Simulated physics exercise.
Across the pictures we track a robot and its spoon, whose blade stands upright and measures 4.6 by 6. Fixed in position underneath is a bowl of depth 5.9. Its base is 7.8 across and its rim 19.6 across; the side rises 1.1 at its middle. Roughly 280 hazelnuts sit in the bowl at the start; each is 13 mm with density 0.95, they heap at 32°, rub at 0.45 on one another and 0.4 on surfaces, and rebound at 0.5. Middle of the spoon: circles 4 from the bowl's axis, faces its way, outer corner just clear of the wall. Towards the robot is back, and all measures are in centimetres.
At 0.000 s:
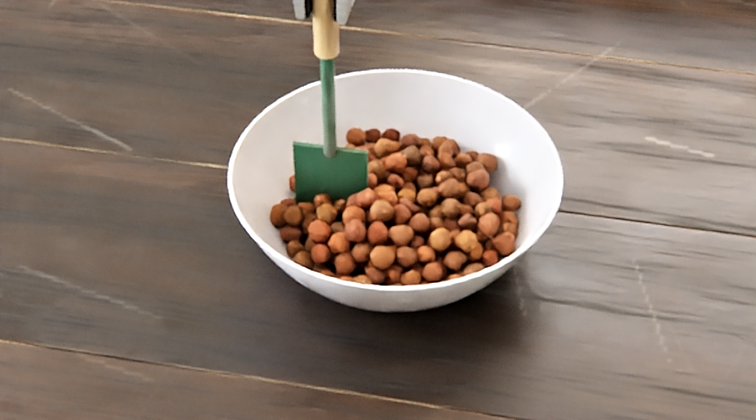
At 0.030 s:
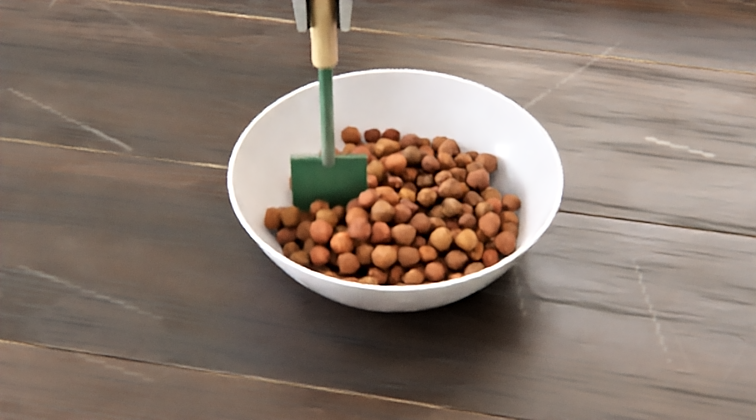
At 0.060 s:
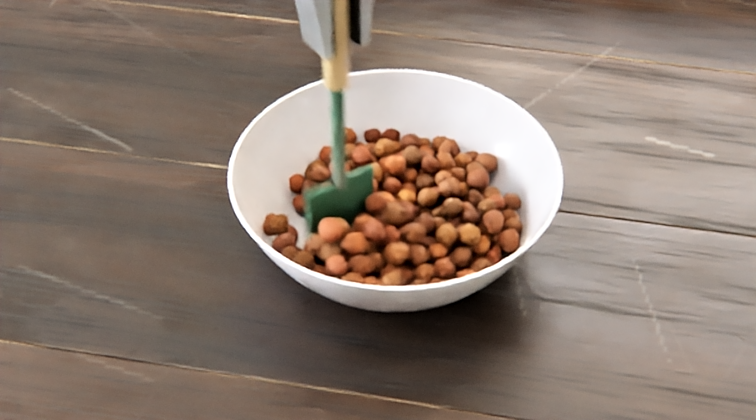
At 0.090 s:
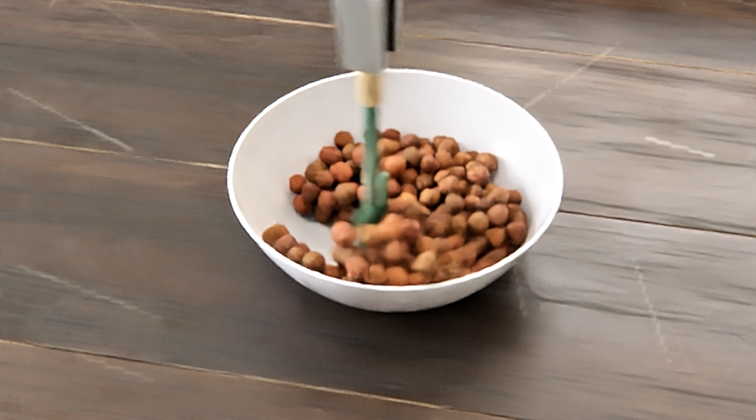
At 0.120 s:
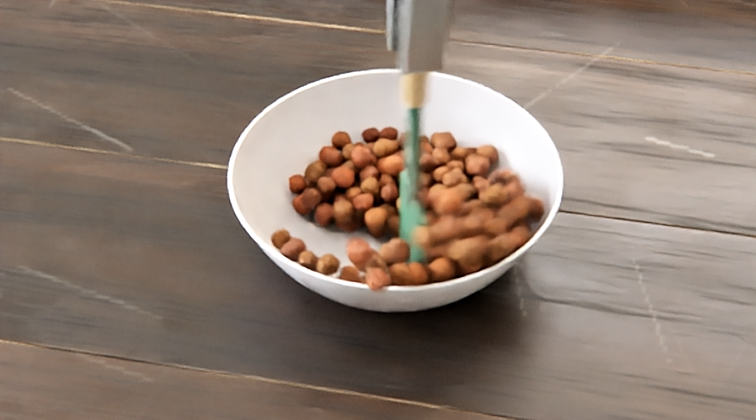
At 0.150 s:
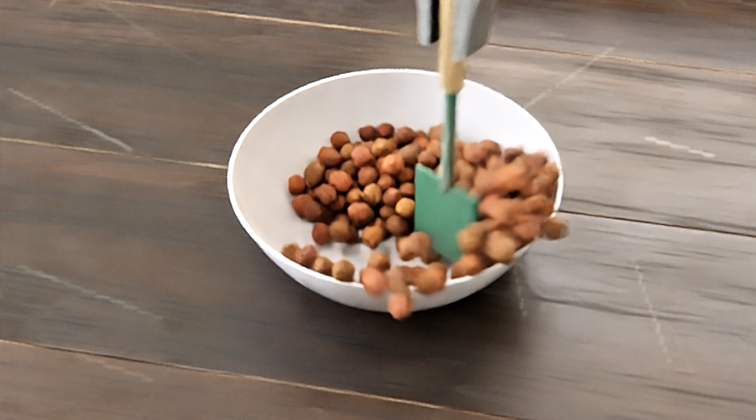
A robot arm's gripper, only its tip in view at the top, holds a green spatula-like tool with a pale wooden handle in a white bowl of reddish-brown nuts, seen from above at an angle on dark wooden planks. The blade sweeps from the bowl's left side through the near part to the right, turning as it goes. It pushes nuts rightward, bunching them against the right wall and lifting some to the rim, while the camera stays still.
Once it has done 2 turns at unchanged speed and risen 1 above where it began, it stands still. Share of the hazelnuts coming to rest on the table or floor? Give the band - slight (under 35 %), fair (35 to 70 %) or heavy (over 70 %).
Band: Fair.
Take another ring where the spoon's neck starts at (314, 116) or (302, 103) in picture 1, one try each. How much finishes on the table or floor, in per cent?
Close to 60 and 45 in a hundred.
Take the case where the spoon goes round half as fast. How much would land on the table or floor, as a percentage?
My guess is about 15 per cent.
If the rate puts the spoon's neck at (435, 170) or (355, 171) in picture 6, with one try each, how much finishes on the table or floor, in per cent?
Roughly 45 per cent on the first try and 15 per cent on the second.
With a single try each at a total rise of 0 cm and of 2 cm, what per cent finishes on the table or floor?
Try one: Around 60 %; try two: Around 50 %.
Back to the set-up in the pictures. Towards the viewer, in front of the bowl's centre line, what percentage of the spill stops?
Around 40 percent of it.
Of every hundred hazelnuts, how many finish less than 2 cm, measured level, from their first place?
About 0 percent.
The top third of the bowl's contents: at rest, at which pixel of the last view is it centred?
About (348, 219).
After 0.34 s, 9° round, highest piece 13 above the table; 167 in the bowl, 46 on the table or floor, 63 in flight or on the tool.
After 0.53 s, 227° round, highest piece 10 above the table; 140 in the bowl, 125 on the table or floor, 11 in flight or on the tool.
After 0.82 s, 0° round, highest piece 5 above the table; 138 in the bowl, 138 on the table or floor.
After 1.52 s, 0° round, highest piece 4 above the table; 138 in the bowl, 138 on the table or floor.
In the end, 138 in the bowl, 138 on the table or floor. That is 50 % on the table or floor.
